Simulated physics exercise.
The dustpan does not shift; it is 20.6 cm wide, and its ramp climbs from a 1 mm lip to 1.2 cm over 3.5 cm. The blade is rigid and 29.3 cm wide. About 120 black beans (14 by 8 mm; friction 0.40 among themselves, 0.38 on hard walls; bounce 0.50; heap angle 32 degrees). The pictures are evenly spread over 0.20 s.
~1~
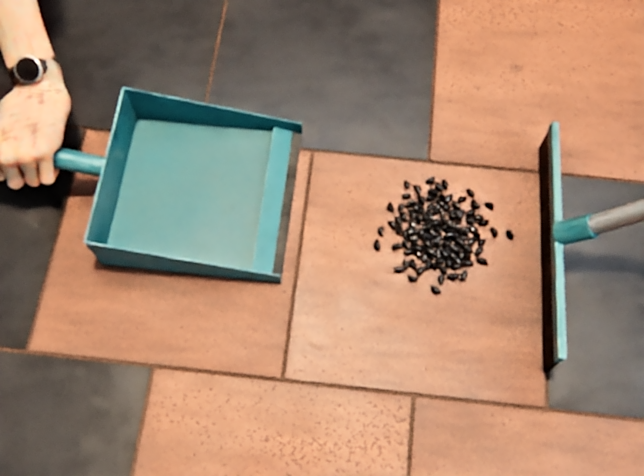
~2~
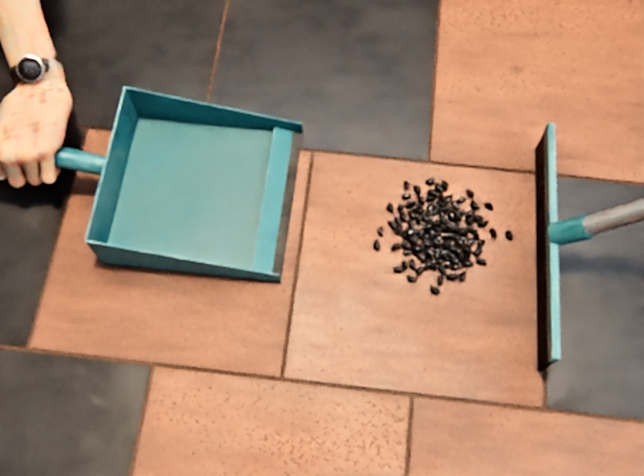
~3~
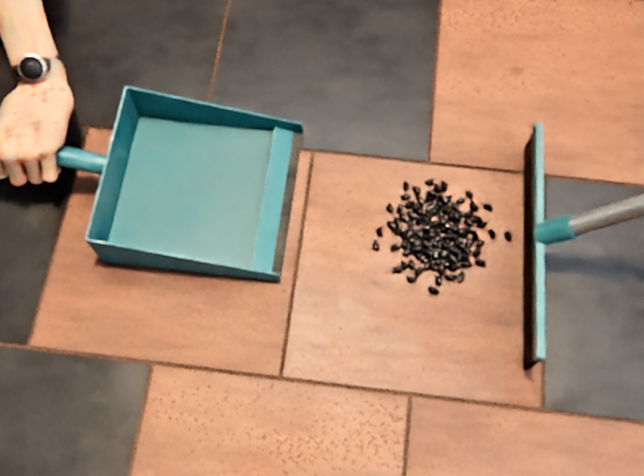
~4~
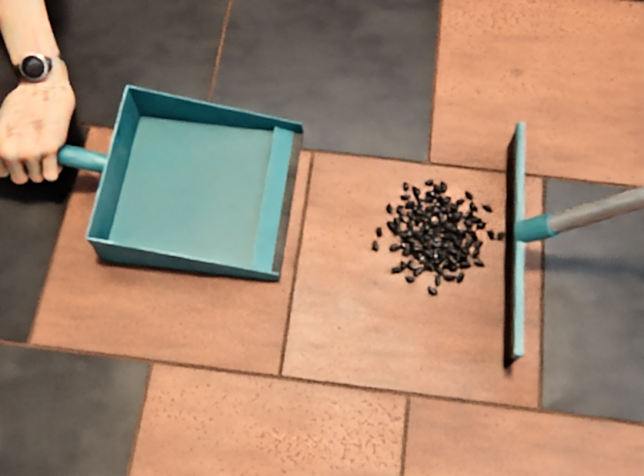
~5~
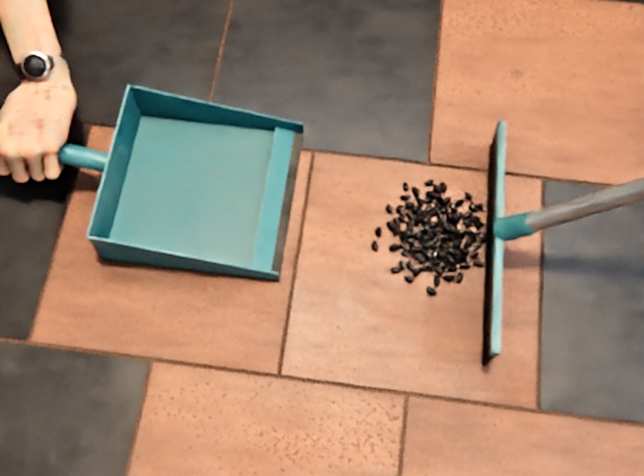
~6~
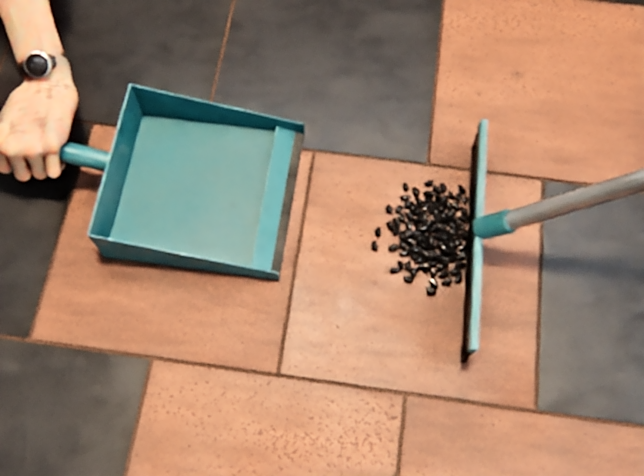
A hand with a watch on the wrist holds a teal dustpan still at the left of a floor of terracotta and dark grey tiles, seen from above. A loose pile of small black beans lies right of the pan, and a teal blade on a grey handle stands upright at the far right. The blade slides steadily left and presses into the pile's right edge, bunching the nearest beans, while the view stays nearly fixed.
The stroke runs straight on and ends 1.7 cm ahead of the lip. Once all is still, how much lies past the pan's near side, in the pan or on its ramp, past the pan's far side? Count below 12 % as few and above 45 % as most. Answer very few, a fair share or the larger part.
Near side: Very few, pan: The larger part, far side: Very few.
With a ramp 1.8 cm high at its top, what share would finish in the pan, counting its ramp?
In that case some 50 per cent.
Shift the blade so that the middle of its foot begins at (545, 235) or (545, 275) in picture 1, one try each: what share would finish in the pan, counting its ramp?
Some 55 and 50 per cent.
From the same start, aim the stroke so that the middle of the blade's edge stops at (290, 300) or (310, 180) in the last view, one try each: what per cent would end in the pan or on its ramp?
Some 40 and 50 per cent.
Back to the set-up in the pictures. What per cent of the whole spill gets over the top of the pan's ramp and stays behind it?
Roughly 10 per cent.
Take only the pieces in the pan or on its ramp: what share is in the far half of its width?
About 50 per cent.
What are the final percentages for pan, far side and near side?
Near side 10, pan 50, far side 0.
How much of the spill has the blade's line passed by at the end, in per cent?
About 0 per cent.
Then, 0.19 s after the last picture, middle of the blade 12 cm from the lip; 0 % over the lip, far side 0 %, near side 5 %.
Then, 0.32 s after the last picture, middle of the blade 5 cm from the lip; 5 % over the lip, far side 0 %, near side 5 %.
Then, 0.57 s after the last picture, middle of the blade 2 cm from the lip; 50 % over the lip, far side 0 %, near side 10 %.
In the end, near side 10 %, pan 50 %, far side 0 %, in front of the lip or behind the blade 40 %.
